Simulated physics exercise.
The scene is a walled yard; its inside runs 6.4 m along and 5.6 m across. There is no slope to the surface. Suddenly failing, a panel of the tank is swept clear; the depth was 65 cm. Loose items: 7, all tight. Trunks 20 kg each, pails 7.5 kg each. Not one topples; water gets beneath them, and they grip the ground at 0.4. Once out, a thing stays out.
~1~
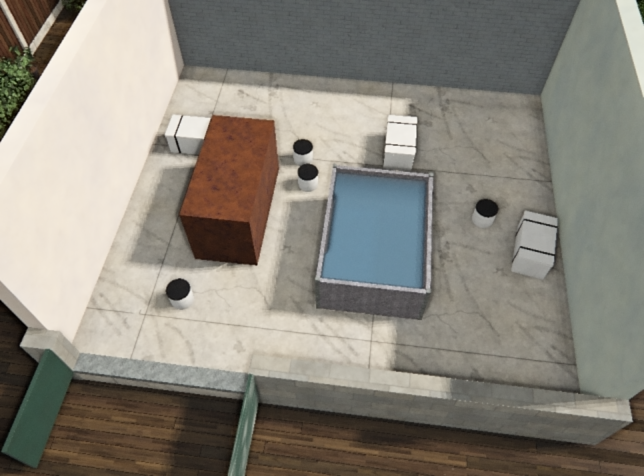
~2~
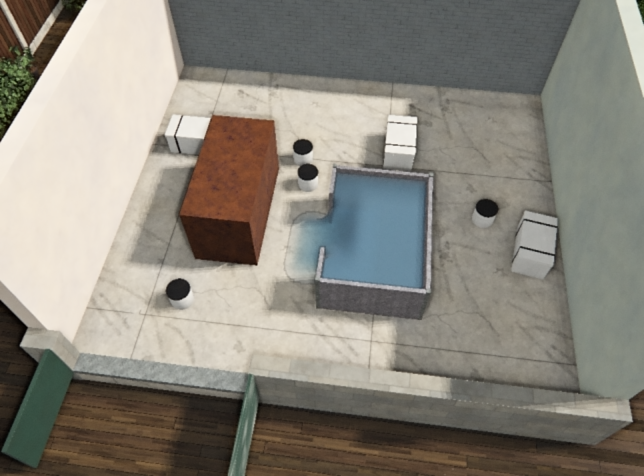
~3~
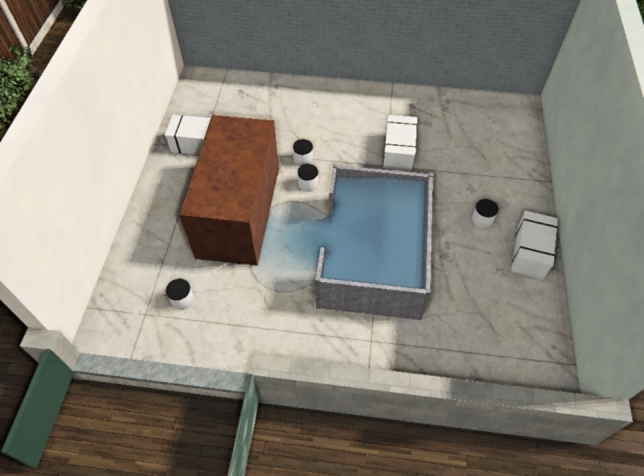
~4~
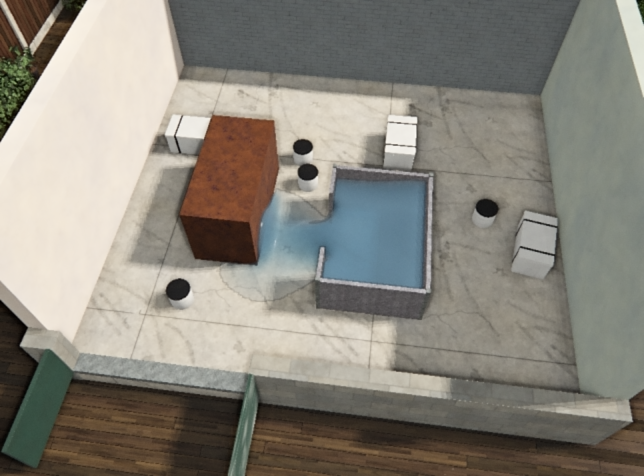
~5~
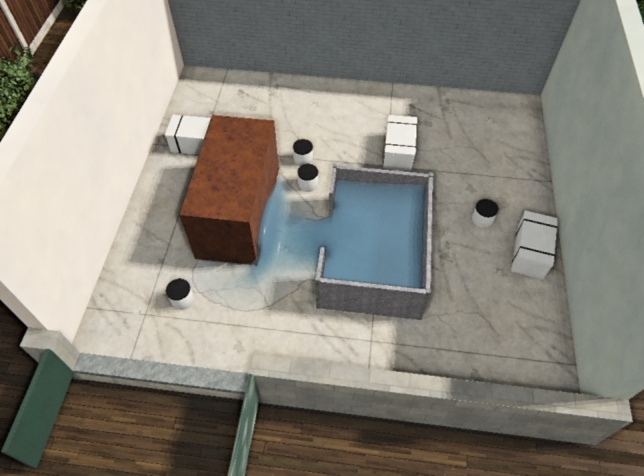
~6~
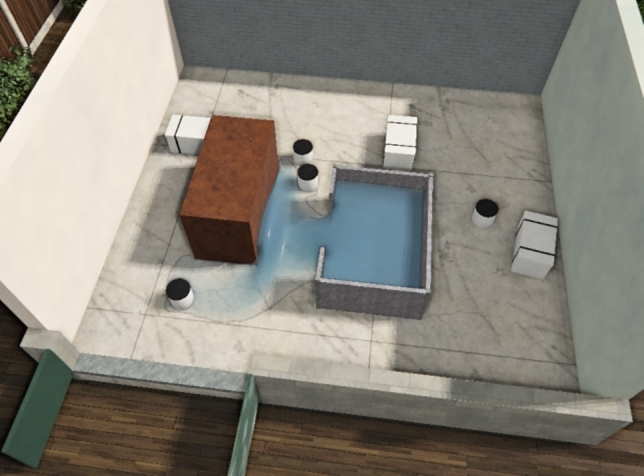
A rectangular tank of blue water stands right of centre in a walled yard with a pale marble floor, seen from high above. A rust-brown block sits to its left, with white trunks and dark-topped white pails scattered around them. Part of the tank's left side opens and water pours out, reaches the block and spreads toward the viewer around the lower-left pail, while the objects and camera stay still.
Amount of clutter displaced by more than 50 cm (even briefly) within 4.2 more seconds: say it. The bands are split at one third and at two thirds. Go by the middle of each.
A middle portion gets shifted, a third or more but short of two thirds.
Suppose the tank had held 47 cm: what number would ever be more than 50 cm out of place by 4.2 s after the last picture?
That would make 2 of them.
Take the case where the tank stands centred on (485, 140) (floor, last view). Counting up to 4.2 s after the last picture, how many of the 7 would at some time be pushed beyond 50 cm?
That would give 4.
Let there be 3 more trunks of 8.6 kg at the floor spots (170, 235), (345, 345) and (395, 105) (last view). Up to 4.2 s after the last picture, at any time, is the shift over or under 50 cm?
Each in turn ends up within the limit, beyond the limit, beyond the limit.
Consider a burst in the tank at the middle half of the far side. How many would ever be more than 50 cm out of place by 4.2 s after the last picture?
Then 1 of them would.
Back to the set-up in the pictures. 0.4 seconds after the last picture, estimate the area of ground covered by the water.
My estimate is roughly 7.5 m2.
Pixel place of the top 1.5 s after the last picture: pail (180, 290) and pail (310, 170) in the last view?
They end up about (127, 294) and (374, 158) in the last view.
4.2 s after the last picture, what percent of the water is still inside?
76 % or so.
Then, 0.4 s after the last picture 0 of 7 are over 50 cm from their spots; 0 afloat.
Then, 1.5 s after the last picture 3 of 7 are over 50 cm from their spots; 0 afloat.
Then, 2.8 s after the last picture 3 of 7 are over 50 cm from their spots; 0 afloat.
Then, 4.2 s after the last picture 3 of 7 are over 50 cm from their spots, and 3 have been at some point; 0 afloat.
